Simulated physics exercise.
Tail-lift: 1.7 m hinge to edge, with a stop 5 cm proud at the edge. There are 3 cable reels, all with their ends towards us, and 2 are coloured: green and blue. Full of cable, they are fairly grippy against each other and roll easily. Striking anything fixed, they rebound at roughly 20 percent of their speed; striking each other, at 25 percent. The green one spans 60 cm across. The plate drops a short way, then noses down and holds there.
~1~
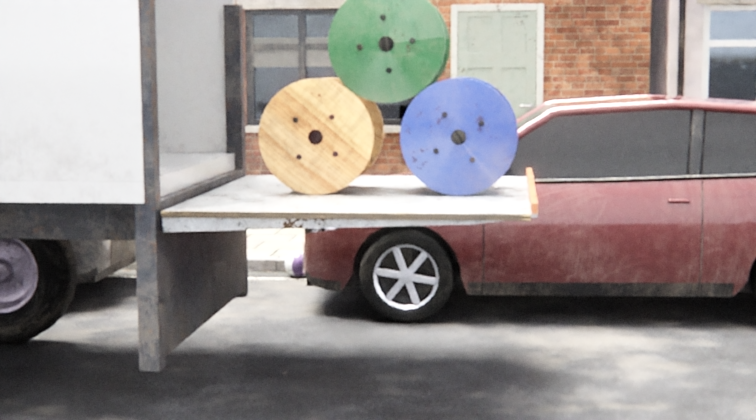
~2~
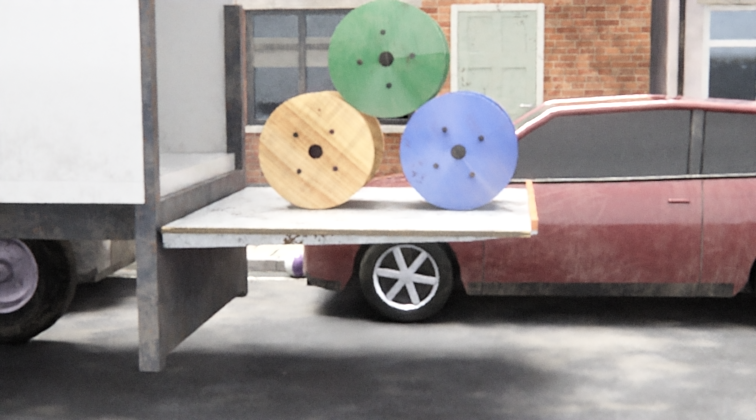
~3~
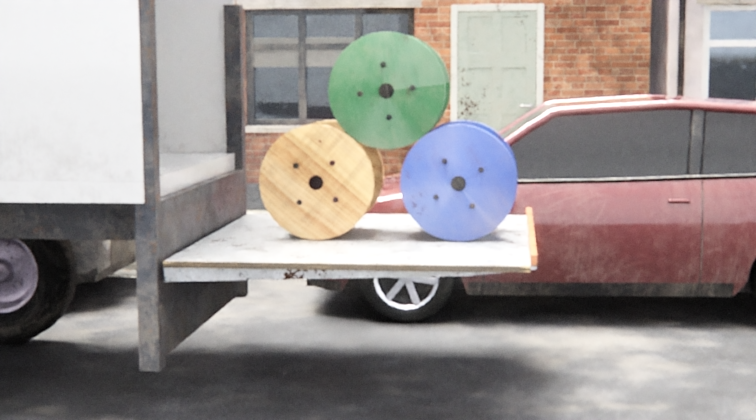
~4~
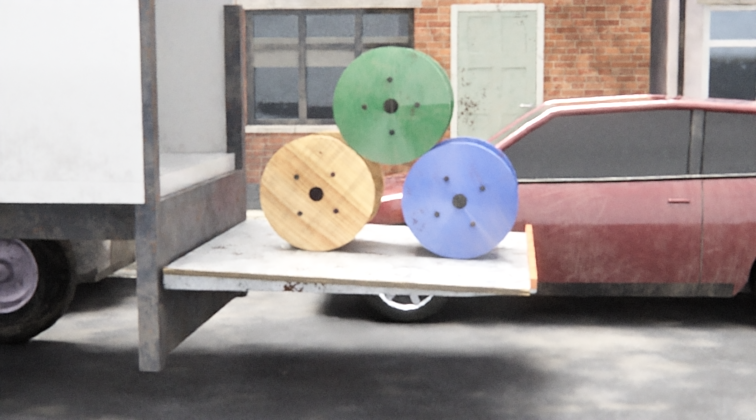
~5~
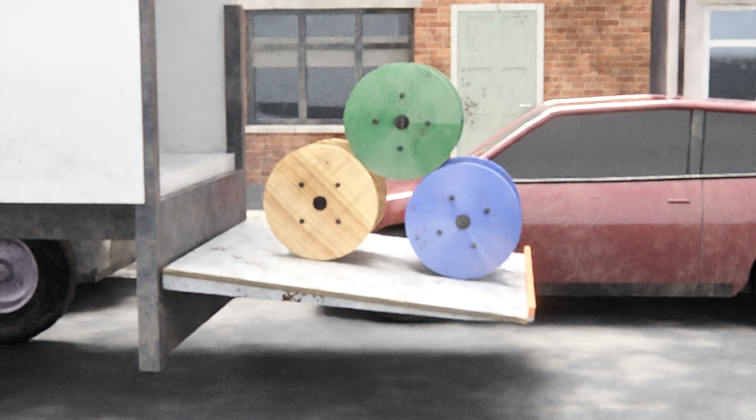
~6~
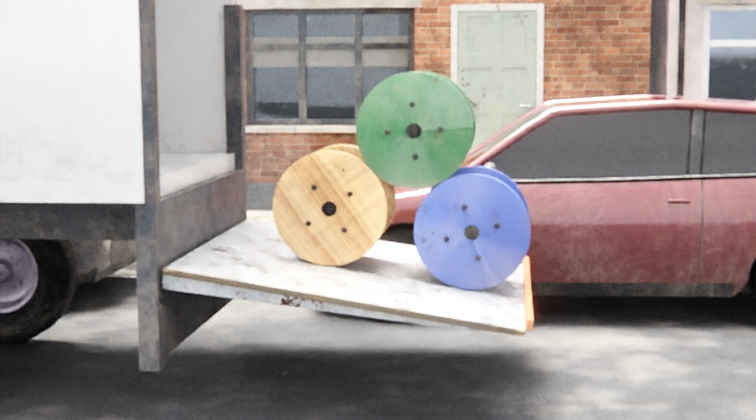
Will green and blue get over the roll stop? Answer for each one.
Green clears the stop, blue clears the stop.
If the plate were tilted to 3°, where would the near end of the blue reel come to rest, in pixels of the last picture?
I'd put it somewhere near (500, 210).
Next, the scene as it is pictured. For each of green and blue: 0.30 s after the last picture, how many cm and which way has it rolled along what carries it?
Both moved right - green by 15 centimetres, blue by 20 centimetres.
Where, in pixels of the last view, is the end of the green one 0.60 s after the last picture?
At about (461, 133).
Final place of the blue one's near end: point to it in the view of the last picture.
In the last picture it sits near (724, 348).
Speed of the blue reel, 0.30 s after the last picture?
Estimate: Some 0.6 m/s.
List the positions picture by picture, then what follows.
In the first picture, green at (386, 44), blue at (458, 138); plate level; stop at (534, 208); 2 of the 3 make up the bottom layer on the plate.
In the second picture, green at (386, 59), blue at (458, 152); plate level.
In the third picture, green at (386, 91), blue at (458, 184); plate level.
In the fourth picture, green at (391, 106), blue at (459, 202); plate tilted 2°; stop at (533, 284).
In the fifth picture, green at (401, 122), blue at (463, 222); plate tilted 7°.
In the sixth picture, green at (414, 131), blue at (472, 233); plate tilted 9°; stop at (529, 325).
Then, 0.3 s after the last picture, green is up on others, 55 cm from the stop, rolling right; blue is on the plate, 20 cm from the stop, rolling right; 0 gone from the plate.
Then, 0.6 s after the last picture, green is up on others, 45 cm from the stop, rolling right; blue is on the plate, 5 cm from the stop, rolling right; 0 gone from the plate.
Then, 0.9 s after the last picture, green is up on others, 30 cm from the stop, rolling right; blue is over the stop and falling; 1 gone from the plate.
Then, 1.3 s after the last picture, green is over the stop and falling; blue is off the lift, on the ground; 2 gone from the plate.
At rest (3.3 s after the last picture), green is on the ground; blue is off the lift, on the ground; 3 gone from the plate.
